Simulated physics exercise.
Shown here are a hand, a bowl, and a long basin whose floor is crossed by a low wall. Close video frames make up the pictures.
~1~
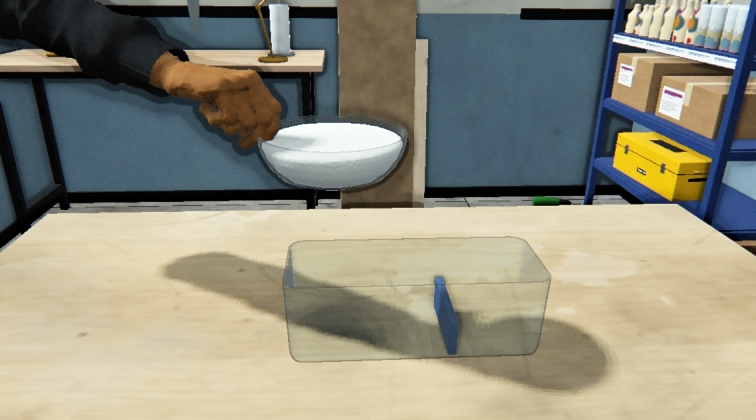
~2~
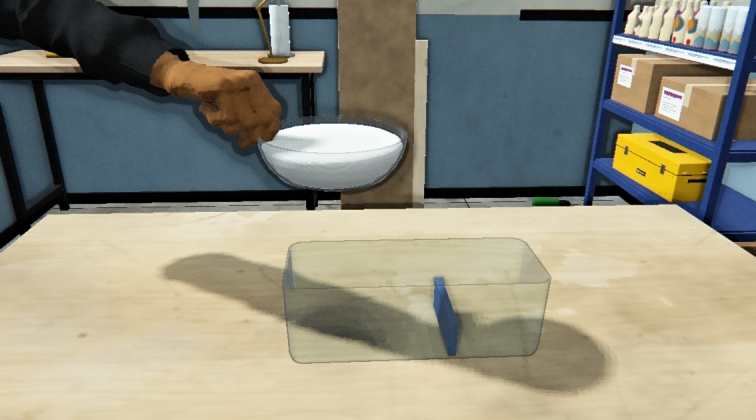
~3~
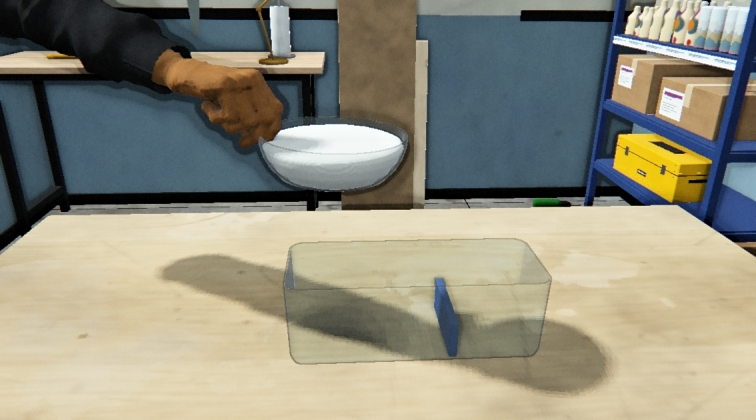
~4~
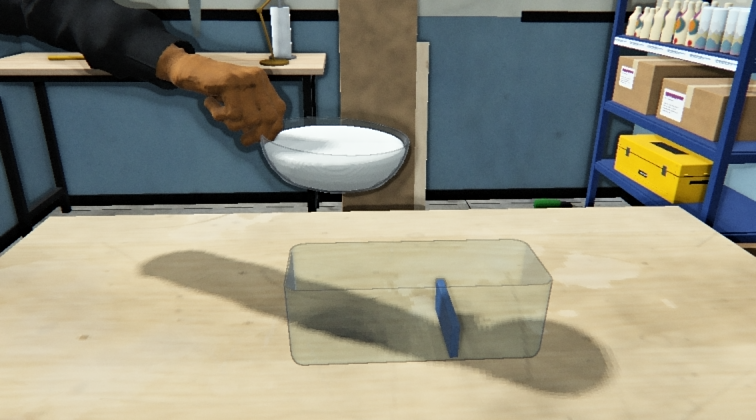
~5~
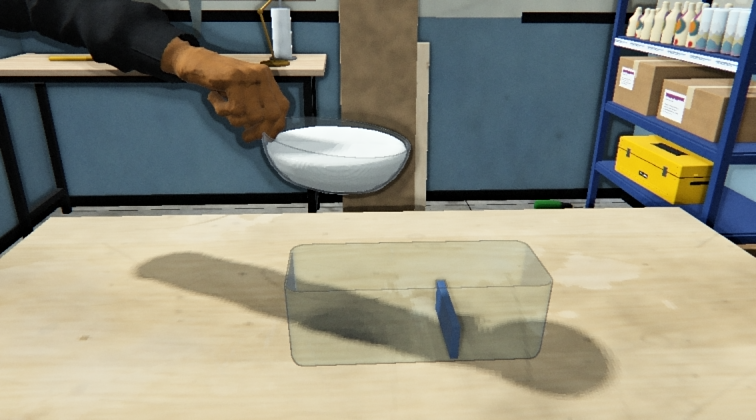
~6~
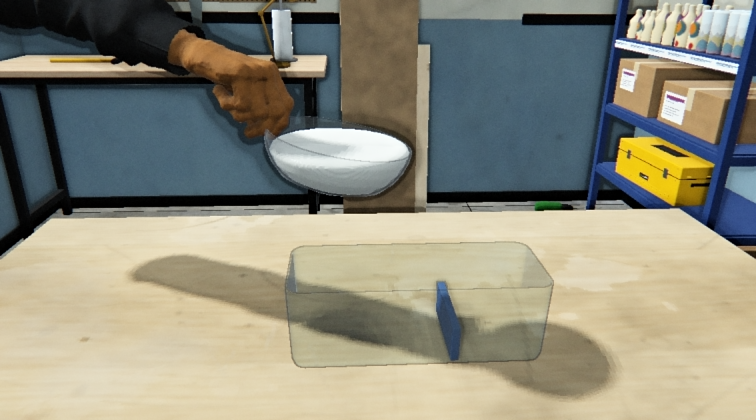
A hand holding a glass bowl of white milk above a clear basin with a low blue wall, slowly tilting it slightly rightward.
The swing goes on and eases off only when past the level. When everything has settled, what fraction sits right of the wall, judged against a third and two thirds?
Middling share.
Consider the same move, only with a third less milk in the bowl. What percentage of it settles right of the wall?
About 35 percent.
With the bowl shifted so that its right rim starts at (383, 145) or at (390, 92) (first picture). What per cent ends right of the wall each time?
Close to 15 in a hundred, and close to 45 in a hundred.
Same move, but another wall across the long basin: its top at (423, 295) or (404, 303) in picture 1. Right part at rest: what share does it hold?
About 70 per cent on the first try, and 80 per cent on the second.
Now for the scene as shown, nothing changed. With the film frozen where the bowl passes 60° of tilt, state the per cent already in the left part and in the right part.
Left part close to 5 in a hundred, right part close to 20.
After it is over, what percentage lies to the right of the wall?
Share: Roughly 55 %.
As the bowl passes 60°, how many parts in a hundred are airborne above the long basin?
That comes to near 40 percent.
A moment on, the tilt is 60° and 32 per cent is still to pour, 4 is left of the wall and 22 right of it.
Next, the tilt is 92° and 1 per cent is still to pour, 34 is left of the wall and 54 right of it.
Then the tilt is 100° and 0 per cent is still to pour, 38 is left of the wall and 54 right of it.
Later the tilt is 100° and 0 per cent is still to pour, 38 is left of the wall and 54 right of it.
At rest 38 per cent lies left of the wall, 54 right of it and 8 outside.
